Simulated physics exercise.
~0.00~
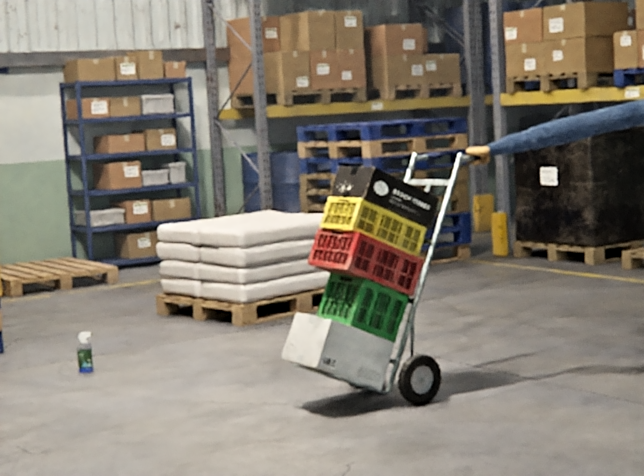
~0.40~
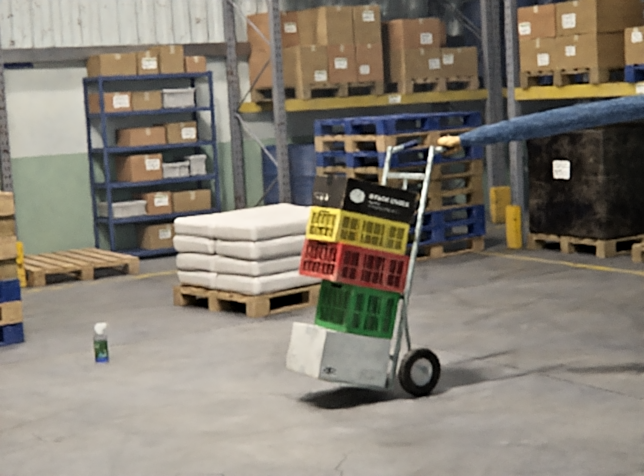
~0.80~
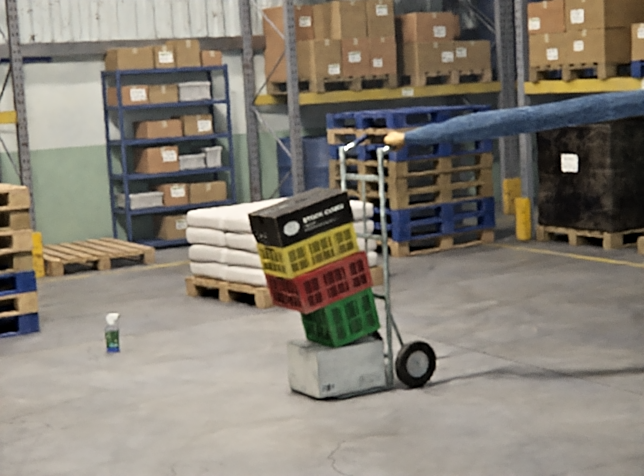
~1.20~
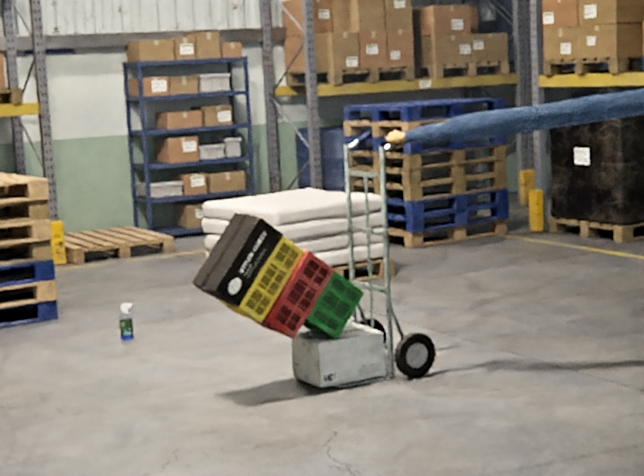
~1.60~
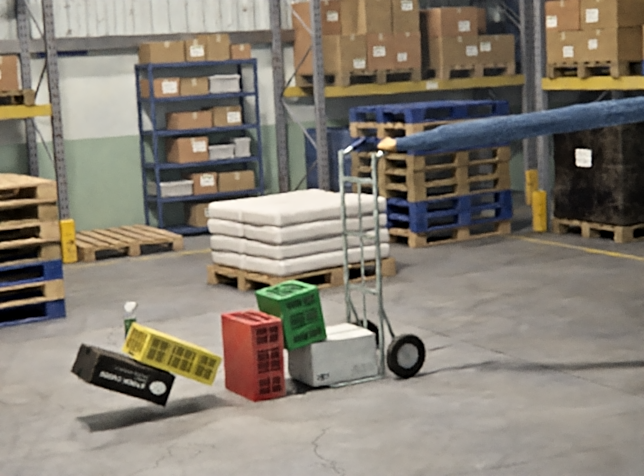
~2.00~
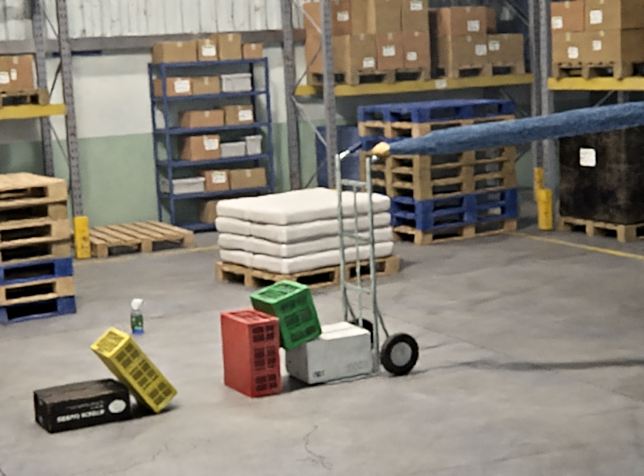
In a warehouse, a hand truck tips upright and its stacked crates topple left, scattering beside it.
